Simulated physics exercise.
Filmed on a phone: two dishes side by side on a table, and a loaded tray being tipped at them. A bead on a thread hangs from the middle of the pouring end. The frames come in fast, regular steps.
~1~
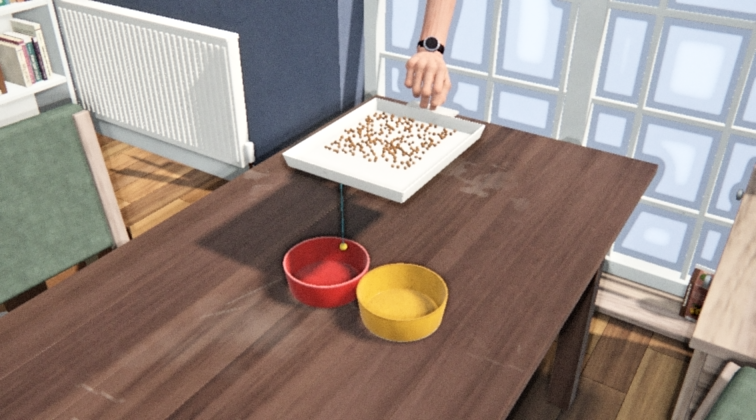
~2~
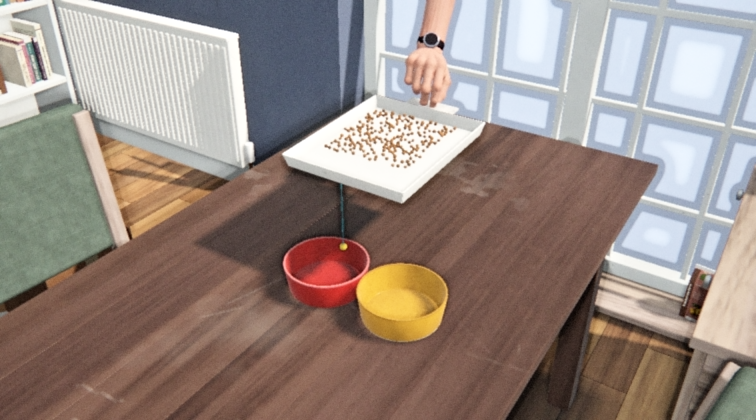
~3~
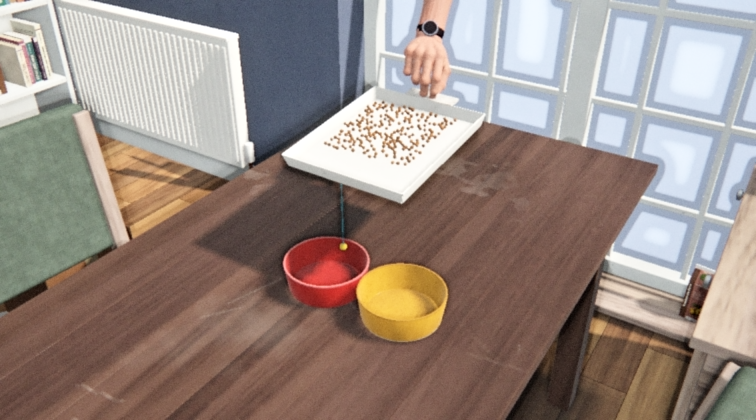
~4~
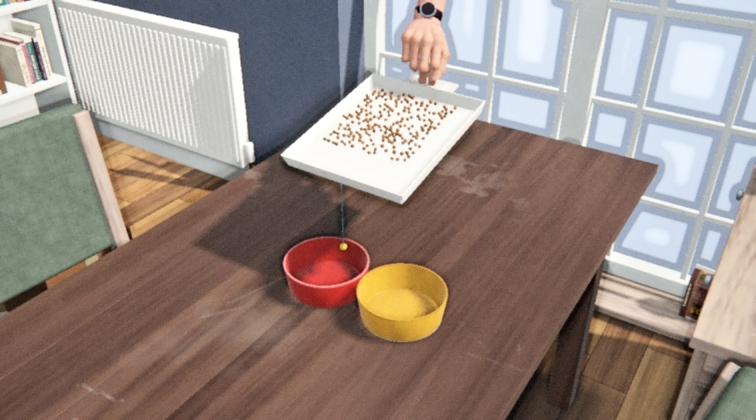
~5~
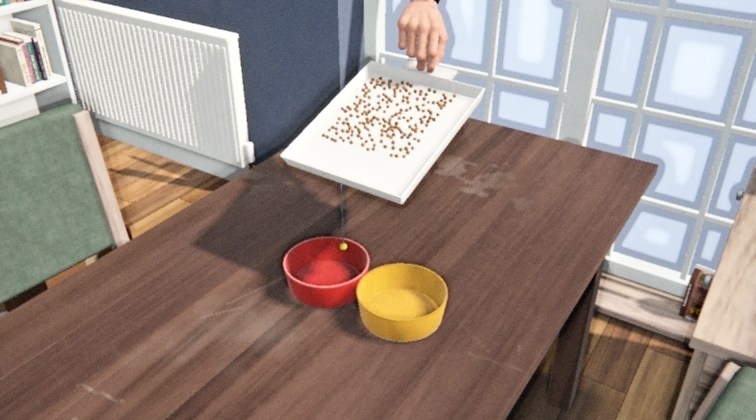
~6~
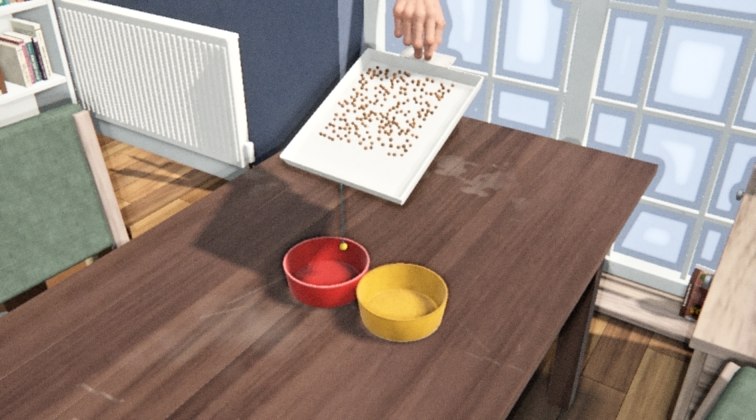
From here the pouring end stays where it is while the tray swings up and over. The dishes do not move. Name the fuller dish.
Fuller: The left-hand dish.
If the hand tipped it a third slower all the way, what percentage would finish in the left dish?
It comes to 60 per cent or so.
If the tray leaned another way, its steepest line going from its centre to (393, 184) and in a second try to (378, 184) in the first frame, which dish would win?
At the first place the right one, at the second right.
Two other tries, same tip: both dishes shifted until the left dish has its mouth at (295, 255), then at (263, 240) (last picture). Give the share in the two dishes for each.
The first gives 100 %, the second 70 %.
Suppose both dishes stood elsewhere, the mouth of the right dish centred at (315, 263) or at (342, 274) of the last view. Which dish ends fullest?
At the first place the right one, at the second the dish on the right.
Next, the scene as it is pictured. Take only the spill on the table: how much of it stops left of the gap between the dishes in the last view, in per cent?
About 100 per cent.
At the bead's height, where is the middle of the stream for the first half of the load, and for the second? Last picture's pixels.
Early half (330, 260), late half (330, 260).
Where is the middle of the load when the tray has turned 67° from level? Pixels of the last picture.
Around (338, 181).
Soon, tray tipped steeply; most on the tray; a small part in the air.
A while on, tray tipped past a quarter turn; about a third on the tray; a small part in the right dish; about a quarter in the left dish; a small part outside both; about a quarter in the air.
Towards the end, tray tipped past a quarter turn; about a quarter in the right dish; about two thirds in the left dish; a small part outside both.
Finally, tray tipped past a quarter turn; about a quarter in the right dish; about two thirds in the left dish; a small part outside both.
